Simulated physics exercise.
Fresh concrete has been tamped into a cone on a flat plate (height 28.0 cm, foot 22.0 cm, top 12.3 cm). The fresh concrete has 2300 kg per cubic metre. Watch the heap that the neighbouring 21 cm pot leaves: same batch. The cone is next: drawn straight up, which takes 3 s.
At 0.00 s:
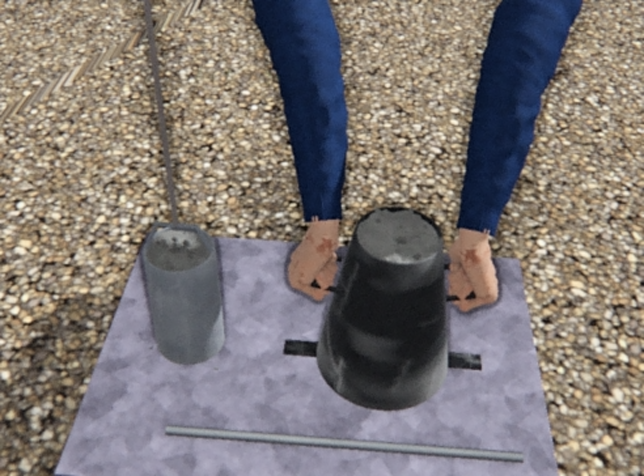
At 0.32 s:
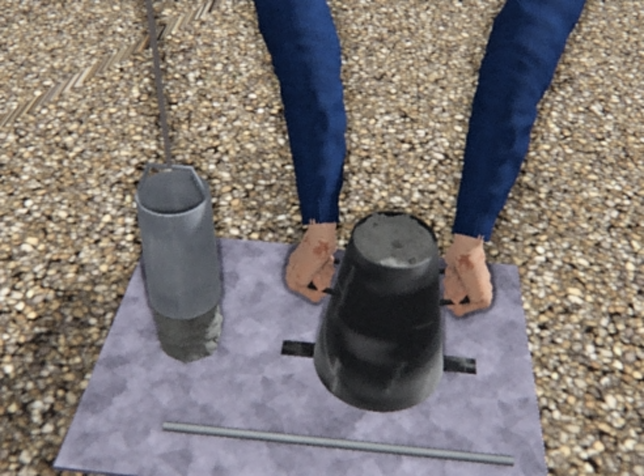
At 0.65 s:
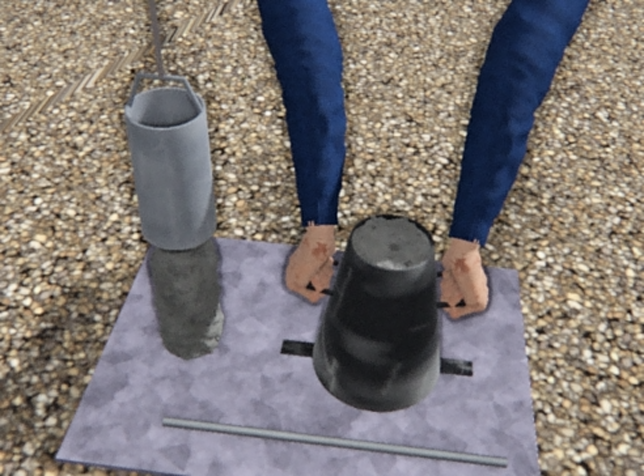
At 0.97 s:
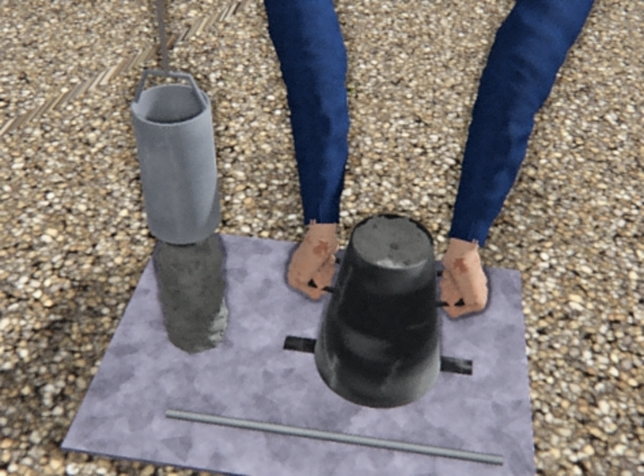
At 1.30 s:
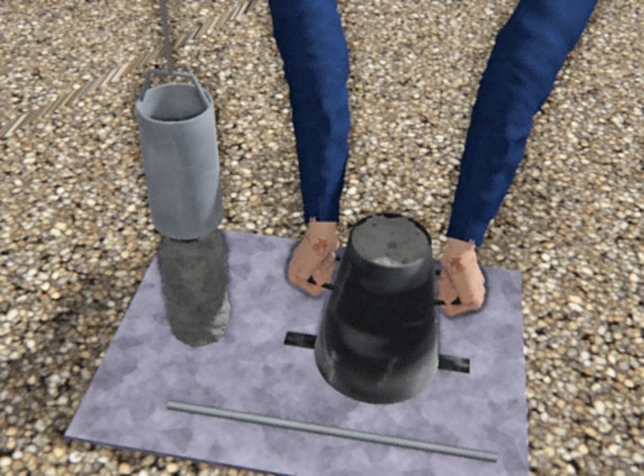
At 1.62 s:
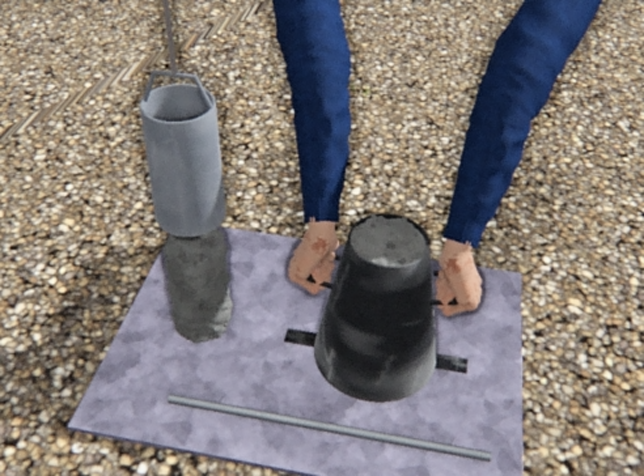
To begin with, a grey cylindrical pot and a dark cone stand on a mottled plate over gravel, with two blue-sleeved arms reaching to the cone. The pot is lifted clear, uncovering an upright column of grey concrete, then hangs almost still above it, while hands and cone barely move.
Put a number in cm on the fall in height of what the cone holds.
Some 0 cm.
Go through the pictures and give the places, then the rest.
In the first picture, middle of the pot's mouth at (179, 250), still down; middle of the cone's top at (398, 236), not yet moved.
In the second picture, middle of the pot's mouth at (173, 194), raised 11 cm; middle of the cone's top at (394, 240), not yet moved.
In the third picture, middle of the pot's mouth at (165, 109), raised 26 cm; the heap from the pot 21 cm high and 11 cm wide, top at (183, 251); middle of the cone's top at (392, 243), not yet moved.
In the fourth picture, middle of the pot's mouth at (171, 106), raised 27 cm; the heap from the pot 21 cm high and 11 cm wide, top at (188, 247); middle of the cone's top at (392, 242), not yet moved.
In the fifth picture, middle of the pot's mouth at (175, 104), raised 27 cm; the heap from the pot 21 cm high and 11 cm wide, top at (191, 243); middle of the cone's top at (390, 240), not yet moved.
In the sixth picture, middle of the pot's mouth at (178, 105), raised 27 cm; the heap from the pot 21 cm high and 11 cm wide, top at (194, 240); middle of the cone's top at (389, 241), not yet moved.
By 2.4 s, the cone is up 6.9 cm; the fresh concrete has come down 0.1 cm to 28 cm and is 22 cm wide.
By 3.1 s, the cone is up 17 cm; the fresh concrete has come down 0.1 cm to 28 cm and is 22 cm wide.
By 3.9 s, the cone is up 29 cm; the fresh concrete has come down 0.1 cm to 28 cm and is 22 cm wide.
By 4.8 s, the cone is clear; the fresh concrete has come down 0.1 cm to 28 cm and is 22 cm wide.
By 5.7 s, at rest, the cone is clear; the fresh concrete has come down 0.1 cm to 28 cm and is 22 cm wide.
